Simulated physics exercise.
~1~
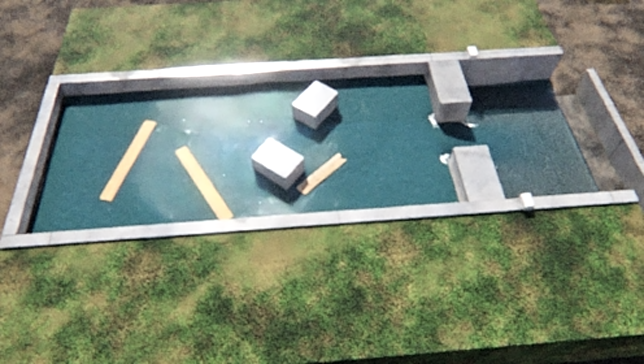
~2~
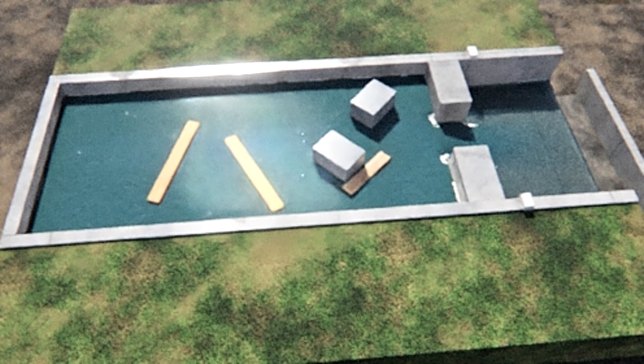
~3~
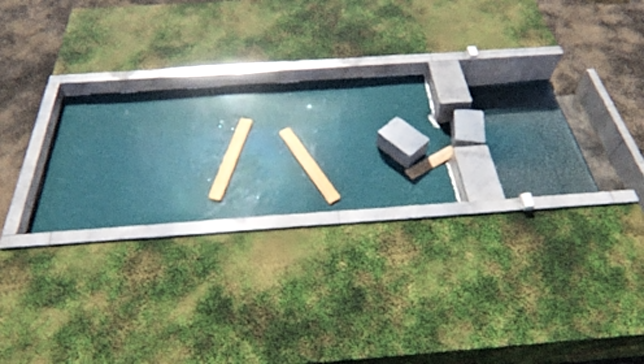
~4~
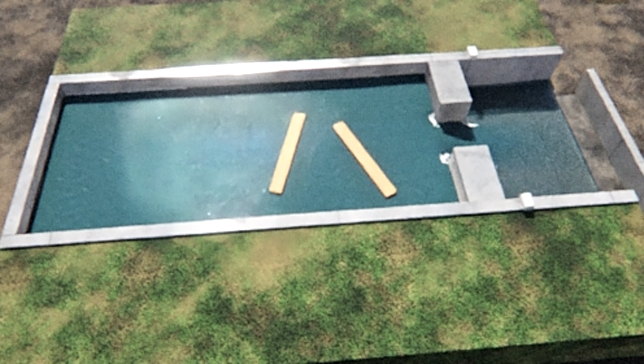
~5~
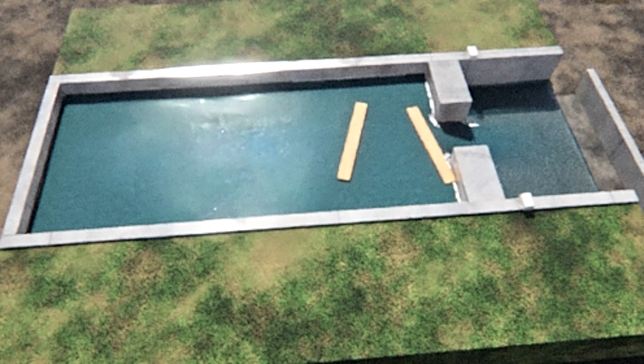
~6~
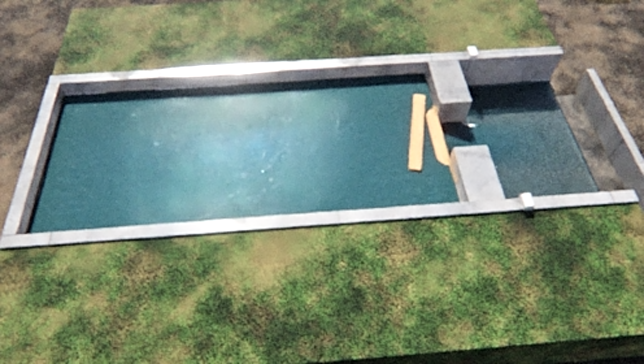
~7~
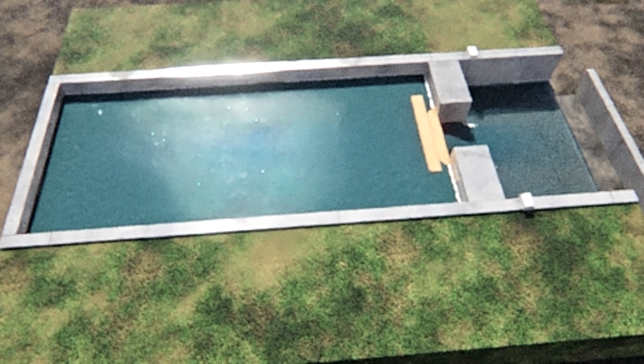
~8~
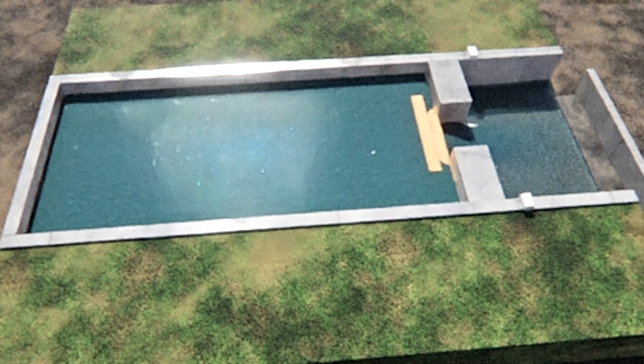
A walled channel of water carried two pale blocks and three wooden planks to the right, and the blocks and the shortest plank went out through the gap, while the two longer planks came to rest side by side across the opening.
